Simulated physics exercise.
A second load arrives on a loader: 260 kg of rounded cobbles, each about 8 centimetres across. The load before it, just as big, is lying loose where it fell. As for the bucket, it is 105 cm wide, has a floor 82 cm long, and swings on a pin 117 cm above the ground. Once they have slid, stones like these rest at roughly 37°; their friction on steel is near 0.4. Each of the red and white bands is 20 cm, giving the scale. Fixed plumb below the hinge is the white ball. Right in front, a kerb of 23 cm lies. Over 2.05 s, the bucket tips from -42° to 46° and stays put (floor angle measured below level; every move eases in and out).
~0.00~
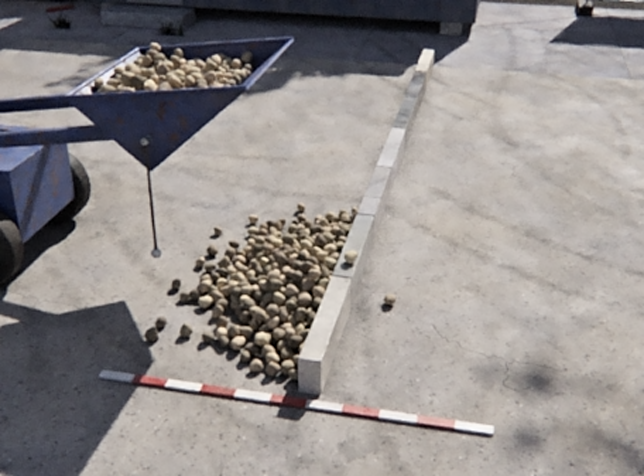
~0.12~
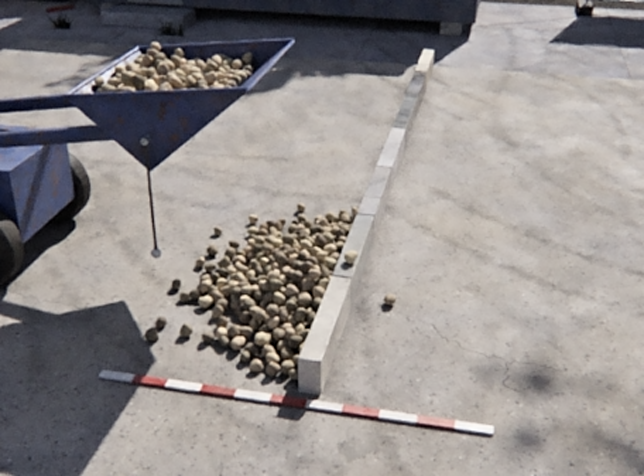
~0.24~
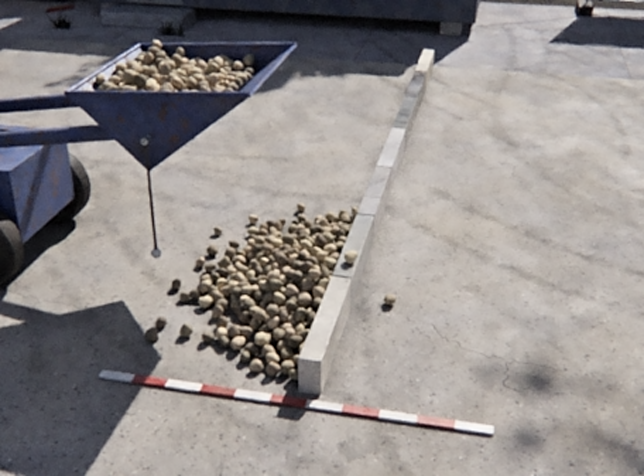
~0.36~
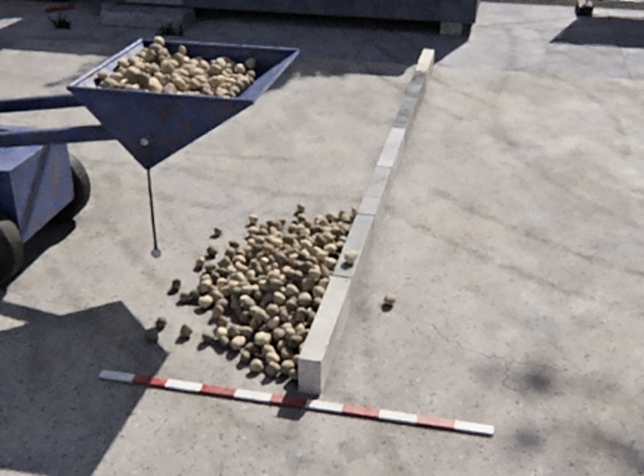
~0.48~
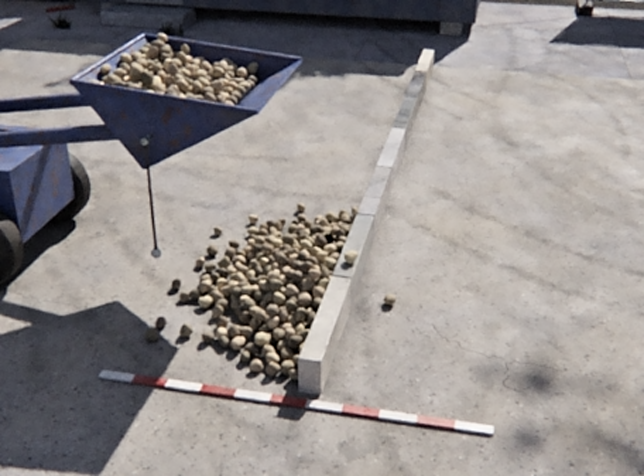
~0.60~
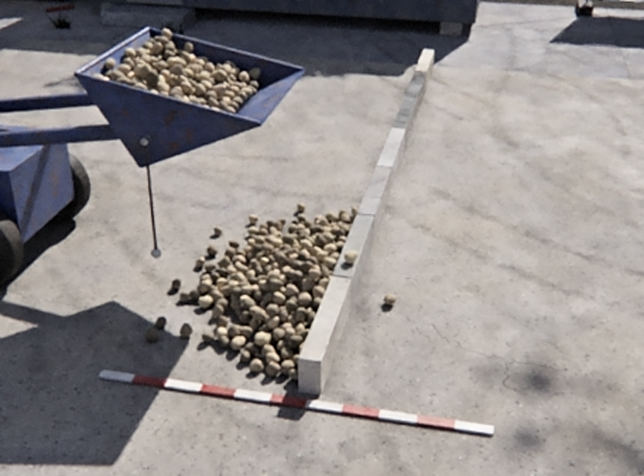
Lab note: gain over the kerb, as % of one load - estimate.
Gain: About 2 %.
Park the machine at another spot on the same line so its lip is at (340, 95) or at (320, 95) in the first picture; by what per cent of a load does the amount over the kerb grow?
First some 90, then 60 per cent.
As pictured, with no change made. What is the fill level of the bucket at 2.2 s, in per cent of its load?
Roughly 5 parts in a hundred of the load.
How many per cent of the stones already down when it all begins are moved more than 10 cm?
I'd say roughly 10 per cent of them.
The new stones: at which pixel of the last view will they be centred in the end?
In the last view, about pixel (283, 261).
After 1.5 s the floor is at 32°; in per cent of one load, 93 in the bucket, 106 on this side of the kerb; the foremost stones are at (340, 283).
After 2.2 s the floor is at 46°; in per cent of one load, 7 in the bucket, 192 on this side of the kerb, 1 over the kerb; the foremost stones are at (367, 271).
After 2.5 s the floor is at 46°; in per cent of one load, 0 in the bucket, 198 on this side of the kerb, 2 over the kerb; the foremost stones are at (410, 307).
After 5.0 s the floor is at 46°; in per cent of one load, 0 in the bucket, 198 on this side of the kerb, 2 over the kerb; the foremost stones are at (431, 315). Net gain over the kerb, 2.
